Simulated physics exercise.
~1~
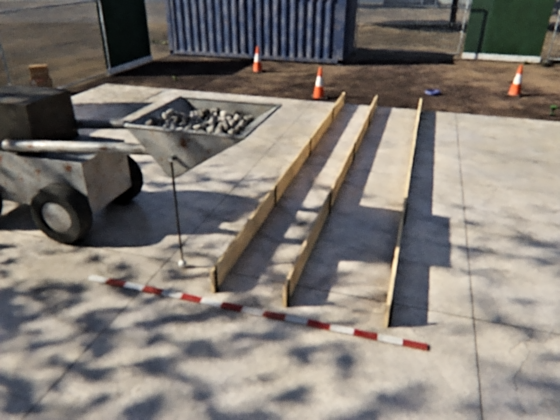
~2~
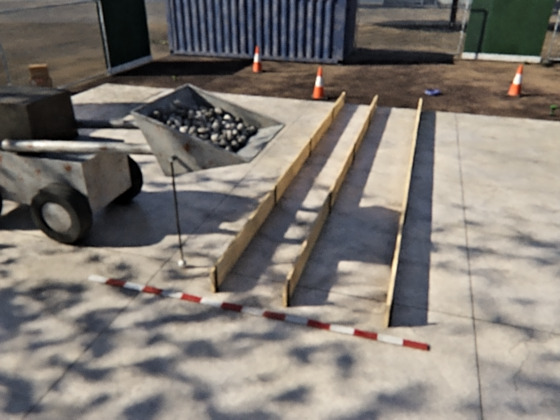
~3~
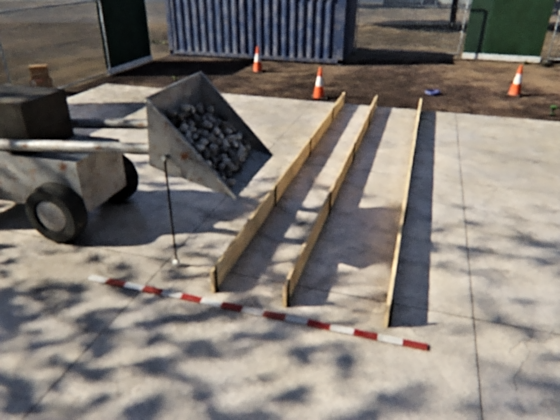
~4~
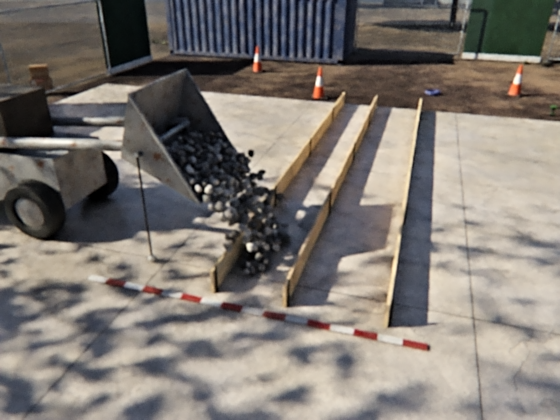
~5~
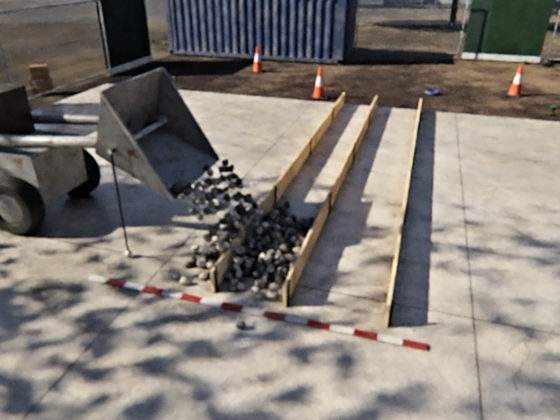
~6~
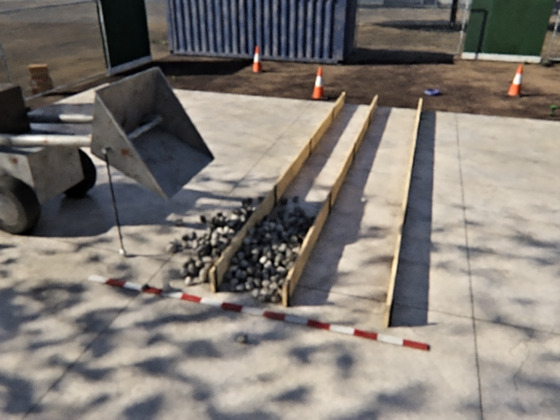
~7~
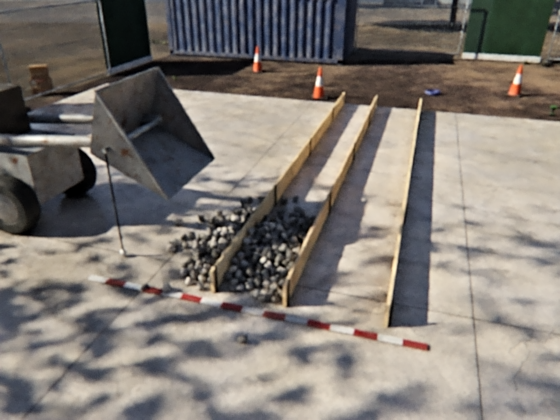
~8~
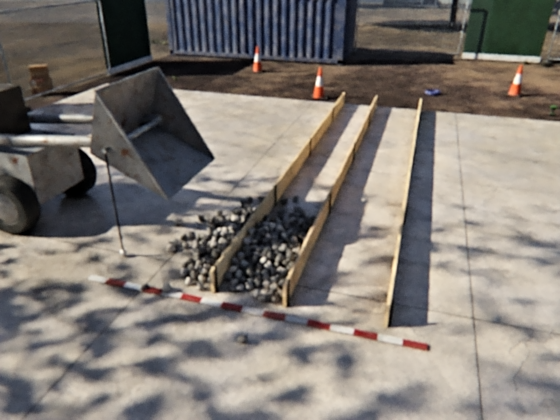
At the start, a metal bucket heaped with grey stones hangs level on the arms of a small wheeled loader, to the left of three wooden planks set on a sunlit concrete floor. The bucket tips forward to the right while its stones stay inside. As it tilts further, the loader backs away to the left and the stones pour over the front edge. They tumble around the nearest plank and keep spilling until the bucket is empty. Finally the loader stands still with its bucket tilted, and the stones lie piled partly between the first two planks and partly short of them.
